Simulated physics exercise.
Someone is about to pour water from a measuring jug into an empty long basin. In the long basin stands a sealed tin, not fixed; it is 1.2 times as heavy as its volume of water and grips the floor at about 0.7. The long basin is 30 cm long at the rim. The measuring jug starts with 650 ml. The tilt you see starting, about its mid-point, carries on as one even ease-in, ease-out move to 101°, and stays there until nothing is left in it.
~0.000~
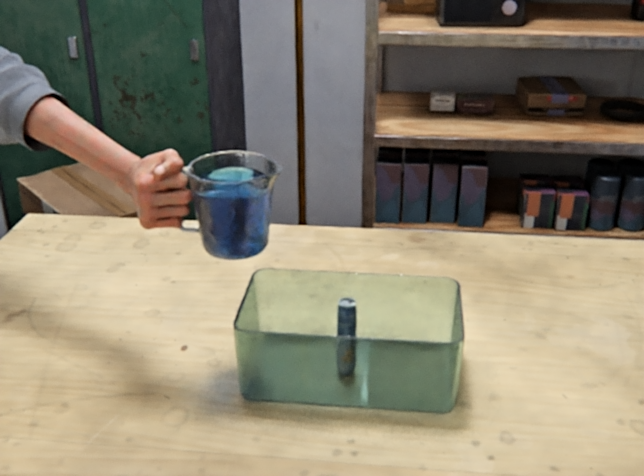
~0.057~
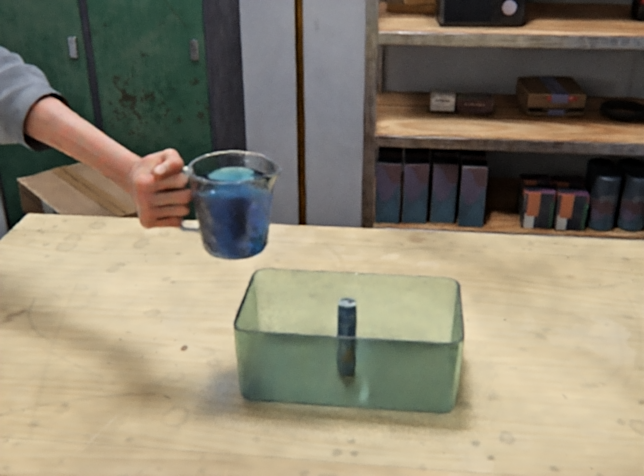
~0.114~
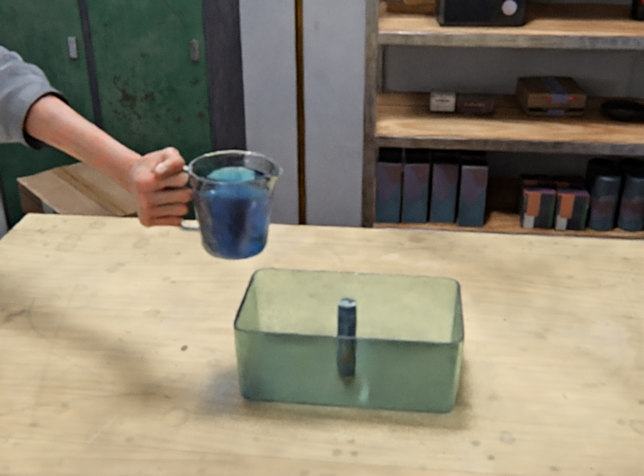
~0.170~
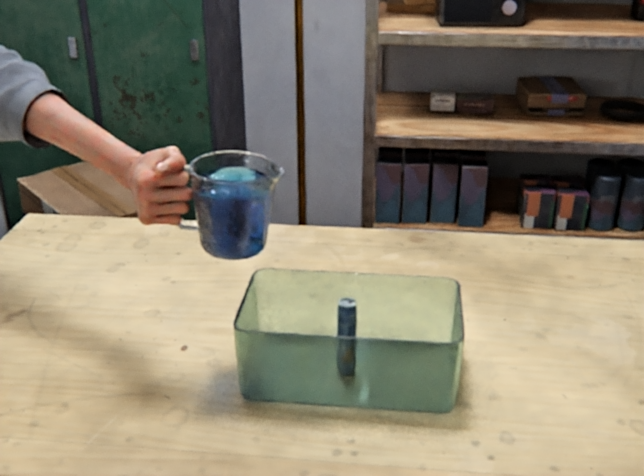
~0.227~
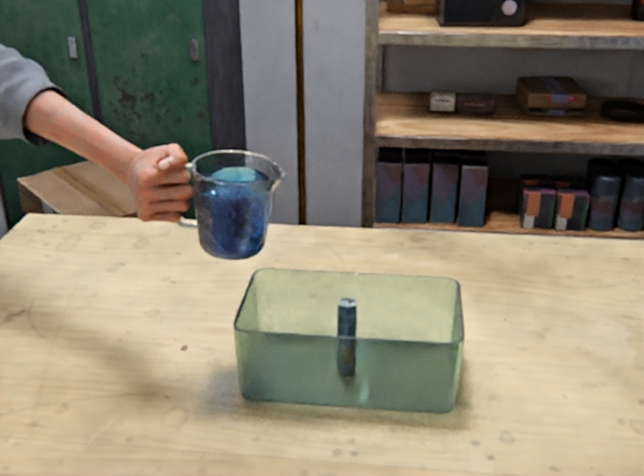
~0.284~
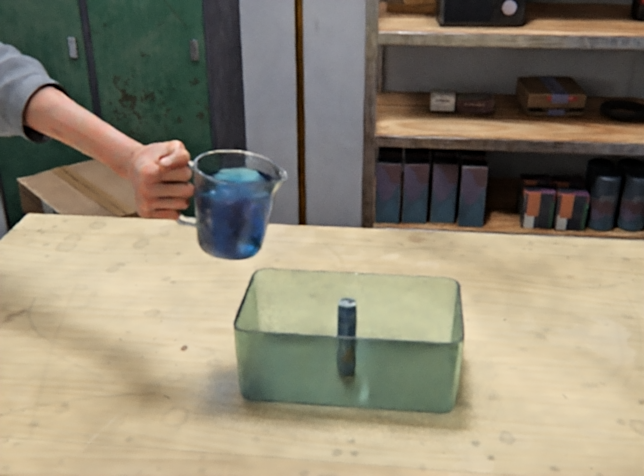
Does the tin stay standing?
The tin goes over.
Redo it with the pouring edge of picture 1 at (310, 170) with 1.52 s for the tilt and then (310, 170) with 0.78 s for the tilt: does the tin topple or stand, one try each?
First it goes over; then it falls.
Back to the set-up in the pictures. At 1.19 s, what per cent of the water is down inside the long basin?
Some 50 per cent.
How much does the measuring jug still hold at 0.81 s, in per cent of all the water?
Near 84 in a hundred.
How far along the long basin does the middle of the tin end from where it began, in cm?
Some 8.5 cm.
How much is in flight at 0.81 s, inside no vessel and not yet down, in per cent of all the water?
Some 12 per cent.
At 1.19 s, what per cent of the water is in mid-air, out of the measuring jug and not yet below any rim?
About 18 per cent.
Then, 0.81 s in, the tilt is 55° and 85 per cent is still to pour; the tin stands where it began.
Then, 1.19 s in, the tilt is 90° and 31 per cent is still to pour; the tin stands where it began.
Then, 1.59 s in, the tilt is 101° and 2 per cent is still to pour; the tin lies on its side.
Then, 2.02 s in, the tilt is 101° and 0 per cent is still to pour; the tin lies on its side.
Finally, the tin lies on its side.
